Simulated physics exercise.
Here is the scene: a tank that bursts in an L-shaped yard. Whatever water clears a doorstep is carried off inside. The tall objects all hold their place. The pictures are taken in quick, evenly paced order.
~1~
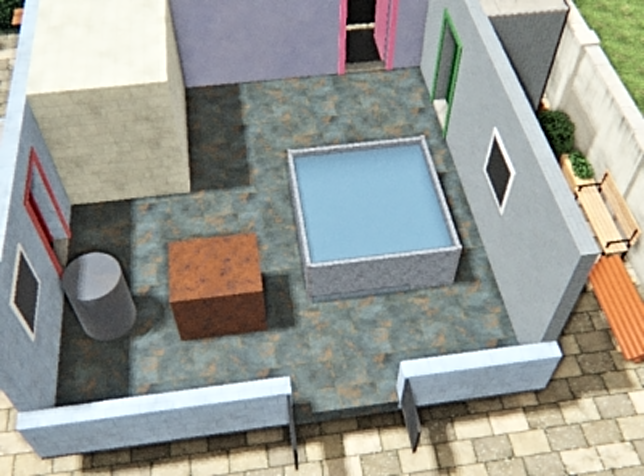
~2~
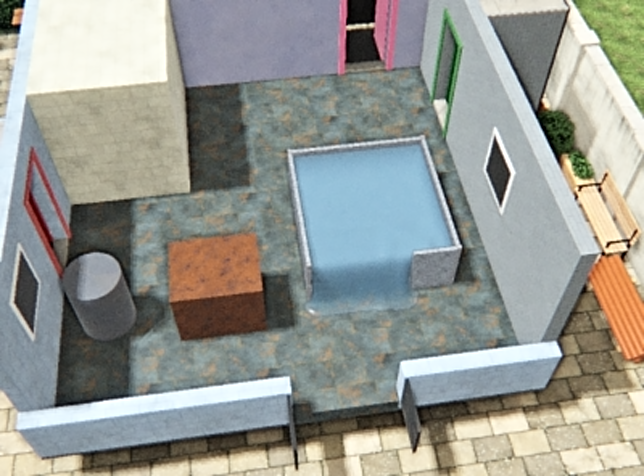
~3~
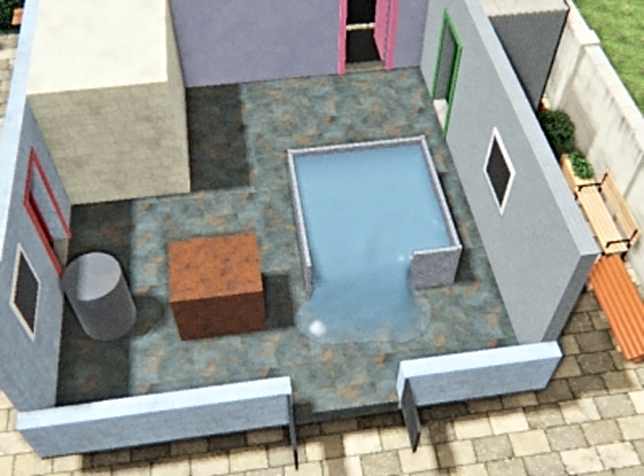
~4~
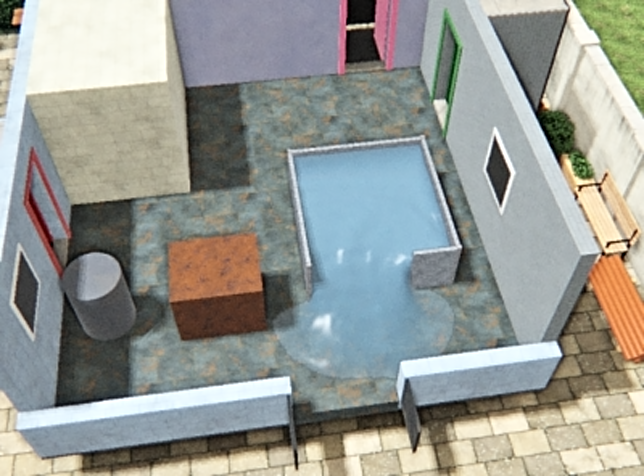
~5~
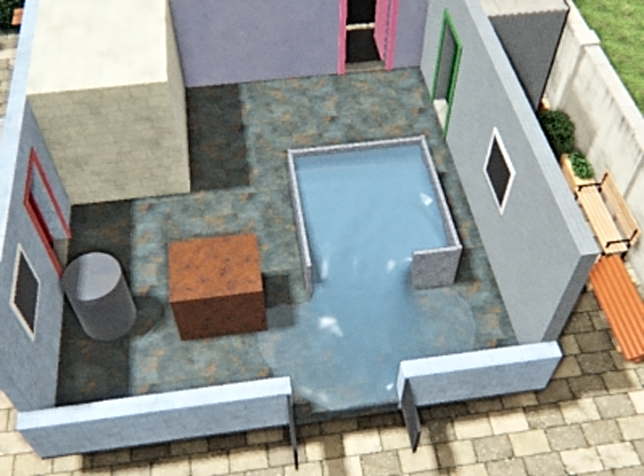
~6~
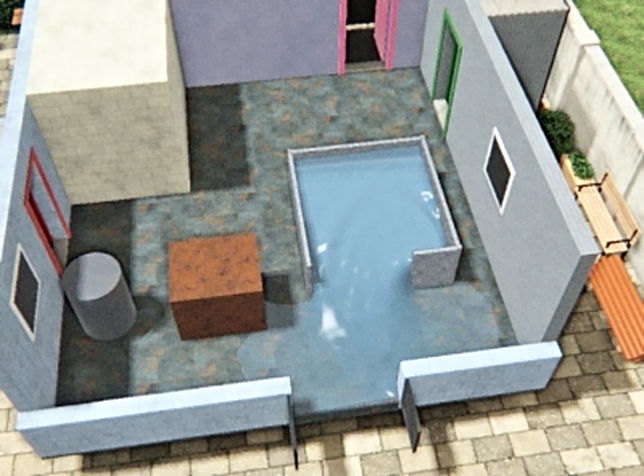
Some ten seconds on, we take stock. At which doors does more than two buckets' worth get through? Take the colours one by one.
My prediction: The red door is going to be at or under the line, the green door is going to be at or under the line, the pink door is going to be over the line.
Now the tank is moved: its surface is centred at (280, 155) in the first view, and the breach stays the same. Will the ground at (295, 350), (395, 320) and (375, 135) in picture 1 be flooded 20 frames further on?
Spot by spot, in the order asked: Swamped, swamped, untouched.
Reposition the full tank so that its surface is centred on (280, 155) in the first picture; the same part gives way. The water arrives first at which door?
I'd go with the one in red.
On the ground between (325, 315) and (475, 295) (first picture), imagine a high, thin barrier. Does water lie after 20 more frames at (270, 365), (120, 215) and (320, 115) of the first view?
The first spot is swamped, the second untouched, the third untouched.
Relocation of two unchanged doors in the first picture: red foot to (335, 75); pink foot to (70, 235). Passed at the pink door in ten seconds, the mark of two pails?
Lab note: Pink door falls short.
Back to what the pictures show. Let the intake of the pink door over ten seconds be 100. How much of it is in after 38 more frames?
Something like 50 in a hundred.
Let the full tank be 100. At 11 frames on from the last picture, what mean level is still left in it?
Around 46 percent.
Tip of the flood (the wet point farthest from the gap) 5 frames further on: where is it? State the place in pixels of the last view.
The farthest wet point should be near (142, 420).
A moment on, water covers 20 % of the floor; the red door not reached, the green door not reached, the pink door not reached.
Next, water covers 30 % of the floor; the red door not reached, the green door not reached, the pink door not reached.
Then, water covers 45 % of the floor; the red door wet at the sill, nothing in, the green door wet at the sill, nothing in, the pink door not reached.
Later, water covers 65 % of the floor; the red door under two buckets in, the green door wet at the sill, nothing in, the pink door over two buckets in.
In the end, water covers 95 % of the floor; the red door under two buckets in, the green door wet at the sill, nothing in, the pink door far over two buckets in.
